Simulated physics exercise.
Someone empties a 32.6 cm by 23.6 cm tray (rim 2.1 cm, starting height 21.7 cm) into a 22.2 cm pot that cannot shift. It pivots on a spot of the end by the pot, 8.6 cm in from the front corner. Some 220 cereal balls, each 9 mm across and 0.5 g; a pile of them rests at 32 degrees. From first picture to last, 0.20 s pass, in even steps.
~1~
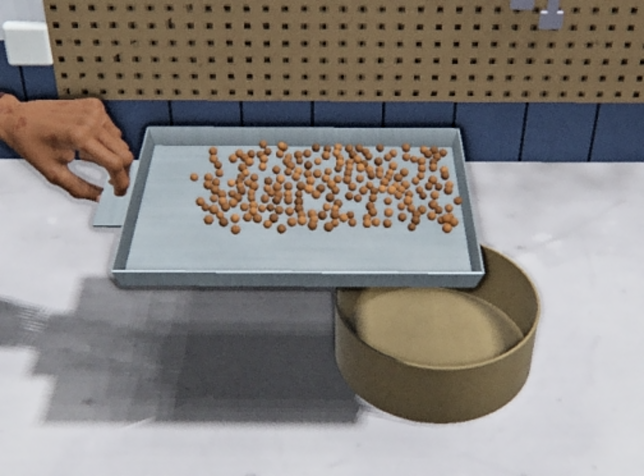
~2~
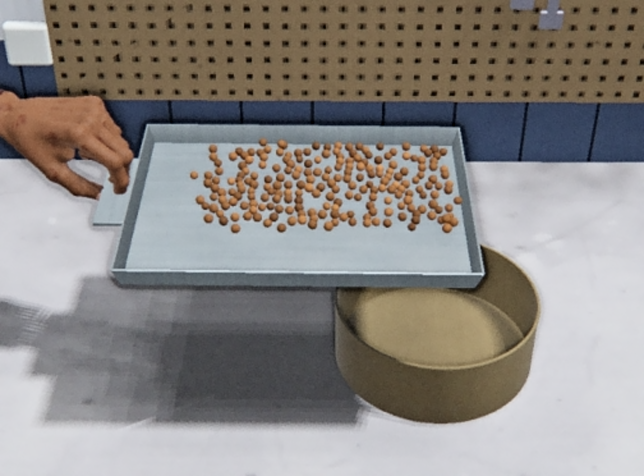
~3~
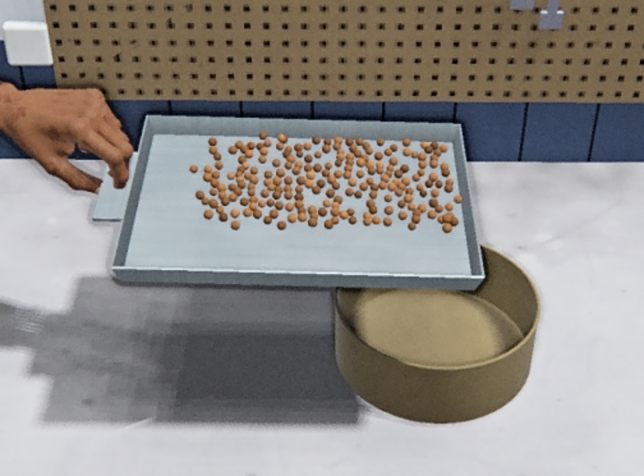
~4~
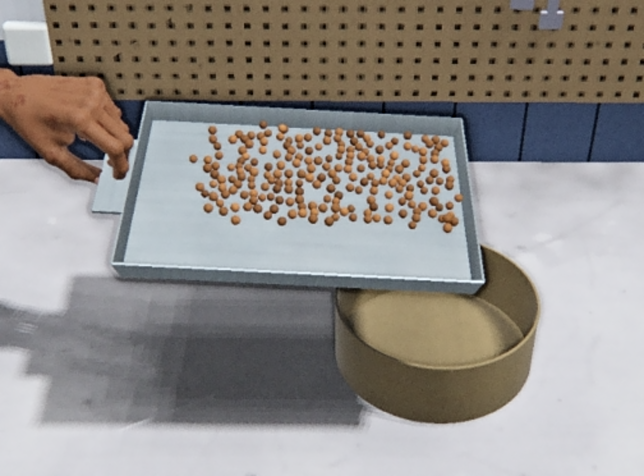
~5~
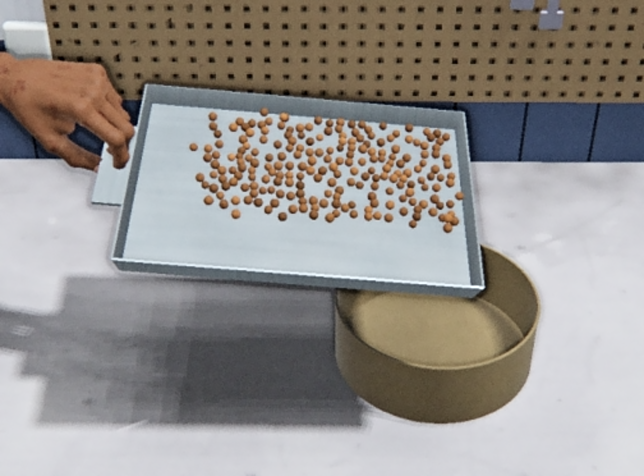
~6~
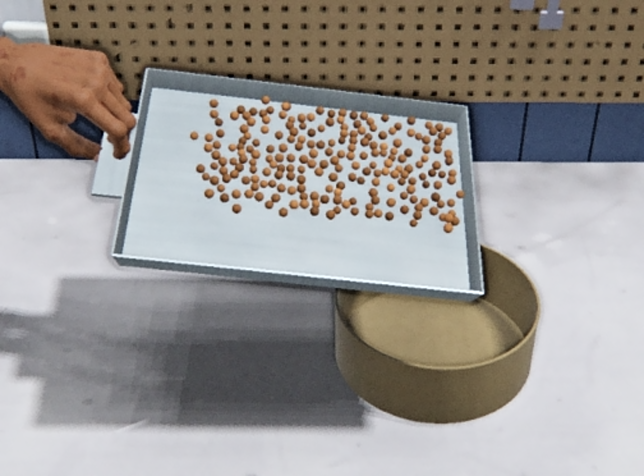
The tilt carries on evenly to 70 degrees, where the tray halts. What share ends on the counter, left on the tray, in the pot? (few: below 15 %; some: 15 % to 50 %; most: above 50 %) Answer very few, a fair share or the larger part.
Counter: The larger part, tray: A fair share, pot: Very few.
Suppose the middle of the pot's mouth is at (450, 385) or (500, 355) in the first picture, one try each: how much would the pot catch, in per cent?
Some 65 and 55 per cent.
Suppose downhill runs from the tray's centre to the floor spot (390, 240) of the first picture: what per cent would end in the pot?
About 5 per cent.
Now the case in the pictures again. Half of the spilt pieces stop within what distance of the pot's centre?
Roughly 20 cm.
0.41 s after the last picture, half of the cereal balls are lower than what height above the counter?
About 22 cm.
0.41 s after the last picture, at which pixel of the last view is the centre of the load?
Around (415, 270).
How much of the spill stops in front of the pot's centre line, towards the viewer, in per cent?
About 100 per cent.
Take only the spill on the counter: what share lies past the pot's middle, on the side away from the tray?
Some 70 per cent.
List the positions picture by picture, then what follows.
Tray tilt 0 degrees, front corners at (119, 267) and (476, 269); middle of the pieces at (331, 185); pot at (437, 297), in the first picture.
Tray tilt 1 degrees, front corners at (119, 266) and (476, 270); middle of the pieces at (331, 184), in the second picture.
Tray tilt 3 degrees, front corners at (119, 263) and (477, 273); middle of the pieces at (332, 180), in the third picture.
Tray tilt 6 degrees, front corners at (119, 259) and (477, 277), lowest corner right front; middle of the pieces at (332, 174), in the fourth picture.
Tray tilt 11 degrees, front corners at (119, 255) and (477, 282), lowest corner right front; middle of the pieces at (333, 167), in the fifth picture.
Tray tilt 15 degrees, front corners at (120, 250) and (476, 287), lowest corner right front; middle of the pieces at (335, 161); pot at (437, 297), in the sixth picture.
Then, 0.25 s after the last picture, tilt 43 degrees; the tray holds 100 %, the pot 0 %.
Then, 0.41 s after the last picture, tilt 61 degrees; the tray holds 100 %, the pot 0 %.
Then, 0.70 s after the last picture, tilt 70 degrees; the tray holds 45 %, the pot 0 %.
In the end, counter 65 %, tray 35 %, pot 0 %.
